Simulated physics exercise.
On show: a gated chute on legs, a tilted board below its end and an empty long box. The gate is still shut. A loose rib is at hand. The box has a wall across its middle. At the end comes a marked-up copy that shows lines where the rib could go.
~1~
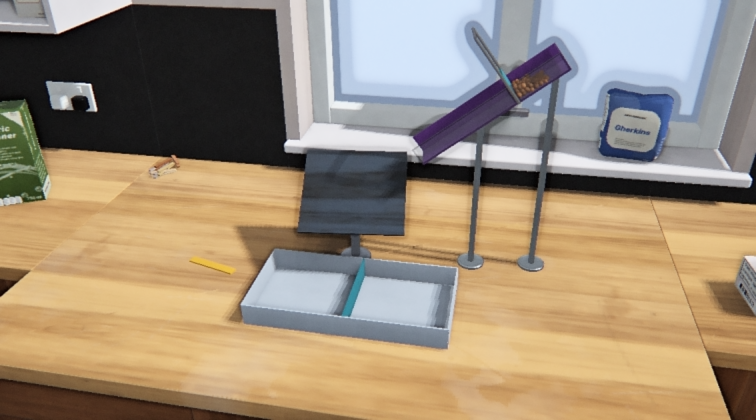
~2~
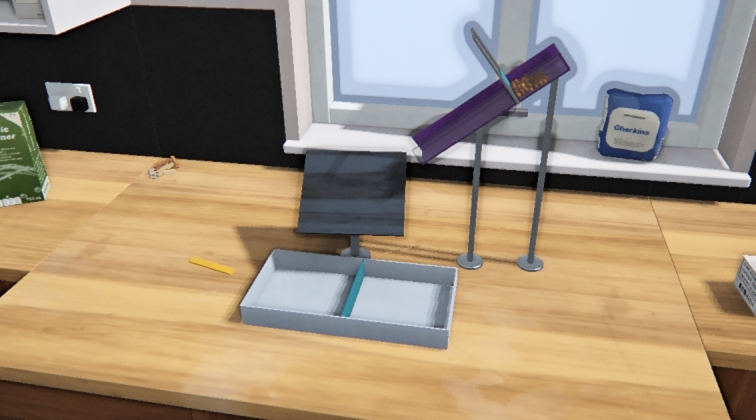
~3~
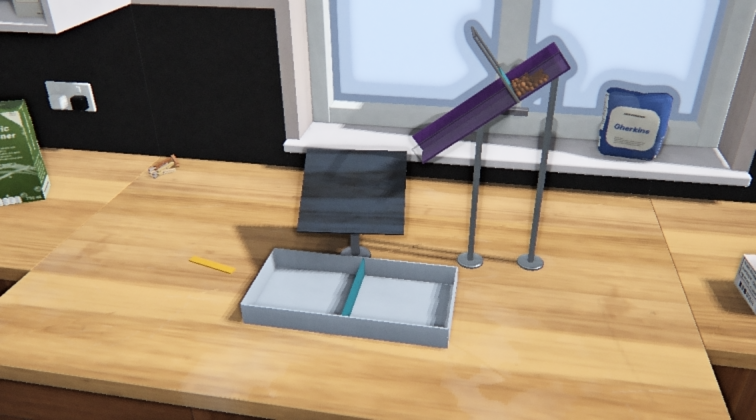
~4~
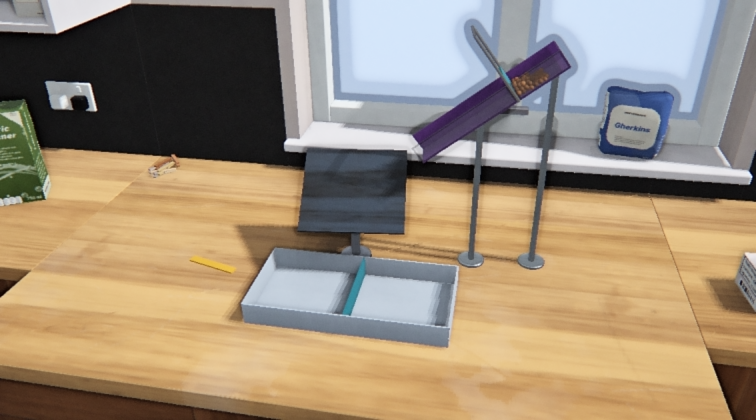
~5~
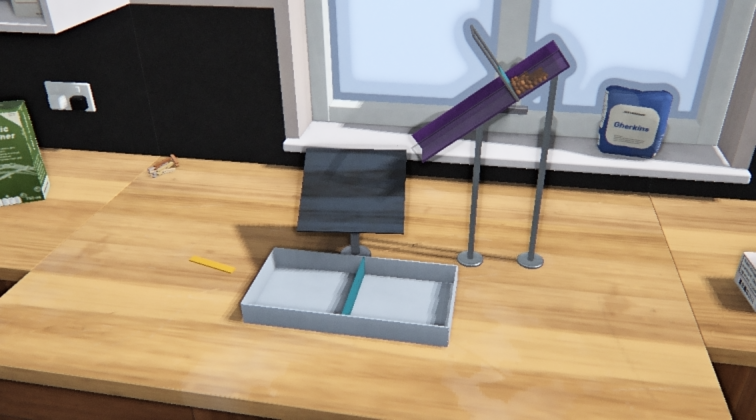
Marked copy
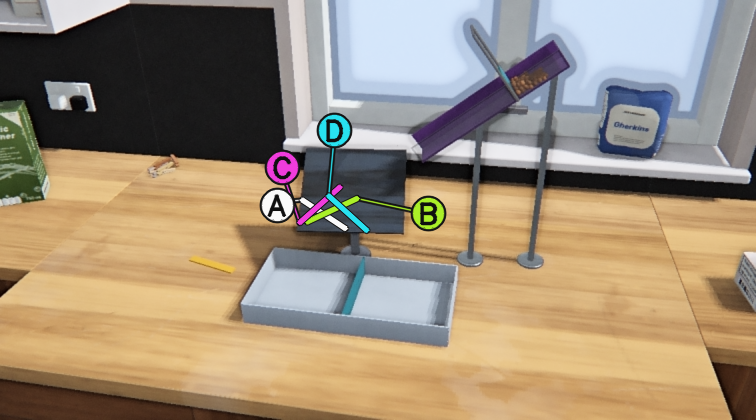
On a wooden counter, a raised purple chute, dark tilted board and divided box stay still.
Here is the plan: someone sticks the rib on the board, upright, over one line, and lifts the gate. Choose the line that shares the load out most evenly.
Line A does it best.
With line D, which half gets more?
The right half.
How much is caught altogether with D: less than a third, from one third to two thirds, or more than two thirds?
It is more than two thirds.
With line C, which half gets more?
Left.
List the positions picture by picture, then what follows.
The first frame shows load behind the gate near (528, 86), cereal balls; lip of the chute near (423, 158), sloping fairly steeply.
The second frame shows middle of the board near (353, 191), tilted fairly steeply; middle of its low edge near (350, 234); of its high edge near (356, 151).
The third frame shows front corners of the box near (241, 304) and (448, 329); front end of its middle wall near (342, 316); gate still shut near (503, 75).
The fourth frame shows middle of the load near (527, 84); lip near (423, 156).
The fifth frame shows middle of the load near (526, 83); lip near (422, 156).
On the marked copy, line A from (302, 200) to (345, 228); line B from (357, 198) to (307, 221); line C from (339, 187) to (299, 222); line D from (328, 195) to (366, 230).
Choosing A, of what is caught, close to two thirds in the left half, close to a third in the right.
Choosing B, of what is caught, the bulk in the left half, a small share in the right.
Choosing C, of what is caught, all but a few in the left half, a small share in the right.
Choosing D, of what is caught, a small share in the left half, the bulk in the right.
